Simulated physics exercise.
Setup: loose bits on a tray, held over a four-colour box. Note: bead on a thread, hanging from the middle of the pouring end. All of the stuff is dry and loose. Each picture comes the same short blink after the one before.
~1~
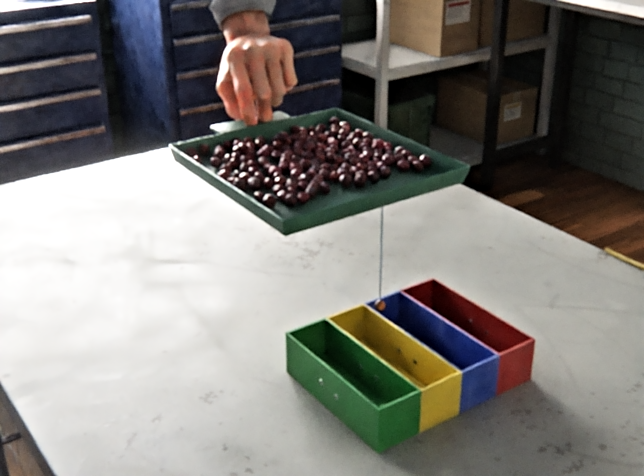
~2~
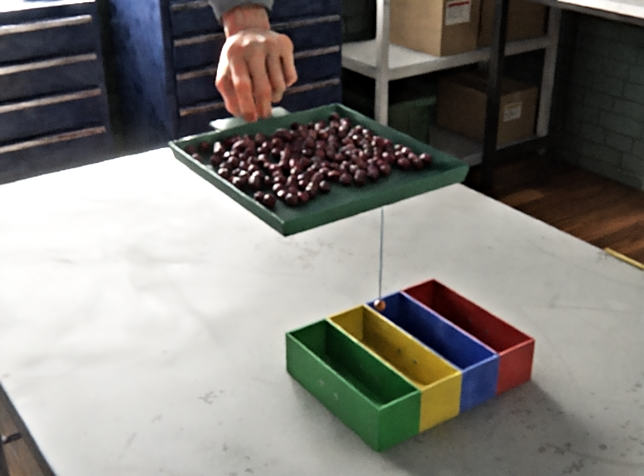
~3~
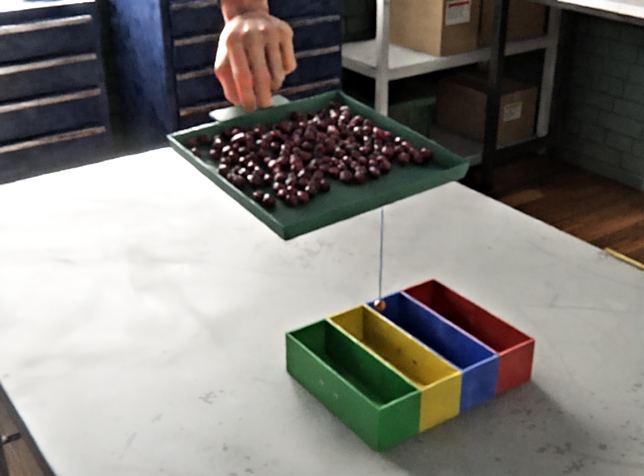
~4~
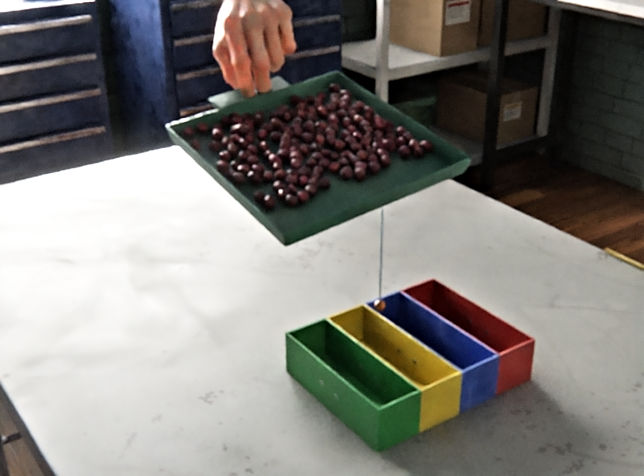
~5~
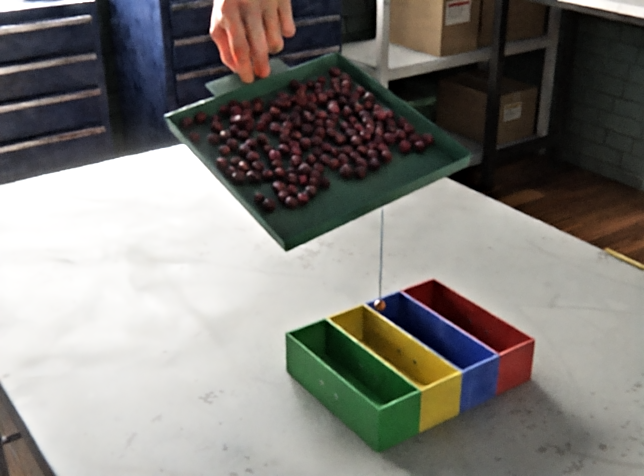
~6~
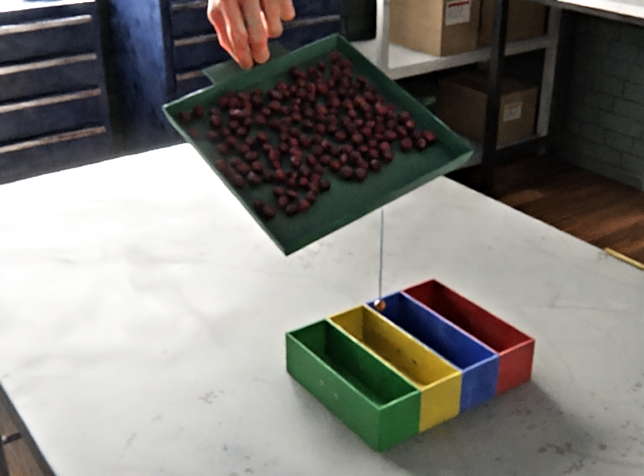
In a workshop, a hand raising the back of a green tray of dark red cherries, slanting it above a four-colour box.
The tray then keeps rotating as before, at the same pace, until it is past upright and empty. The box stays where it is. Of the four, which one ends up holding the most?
The green one.
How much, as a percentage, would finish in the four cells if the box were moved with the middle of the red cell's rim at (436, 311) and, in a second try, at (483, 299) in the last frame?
You'd see around 70 per cent and then around 10 per cent.
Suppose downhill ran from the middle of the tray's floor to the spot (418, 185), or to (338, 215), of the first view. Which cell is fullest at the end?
So, in order: That red cell, then the cell in green.
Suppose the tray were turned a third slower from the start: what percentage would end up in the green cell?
Share: Around 30%.
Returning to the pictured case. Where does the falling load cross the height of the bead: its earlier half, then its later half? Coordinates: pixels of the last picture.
Early-half point (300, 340); late-half point (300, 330).
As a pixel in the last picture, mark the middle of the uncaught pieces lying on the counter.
Roughly at (237, 426).
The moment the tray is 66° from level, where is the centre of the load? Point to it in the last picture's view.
Near (307, 202).
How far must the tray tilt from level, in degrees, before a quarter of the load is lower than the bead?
Close to 85° of tilt at that moment.
Soon, tray tipped steeply; most on the tray; a stray few in the green cell; a small part falling or outside the box.
A while on, tray tipped past a quarter turn; about a quarter on the tray; about a quarter in the green cell; a stray few in the yellow cell; a stray few in the blue cell; about half falling or outside the box.
Towards the end, tray tipped past a quarter turn; about a third in the green cell; a stray few in the yellow cell; a stray few in the blue cell; about two thirds falling or outside the box.
Finally, tray tipped past a quarter turn; about a third in the green cell; a stray few in the yellow cell; a stray few in the blue cell; none in the red cell; about two thirds outside the box.
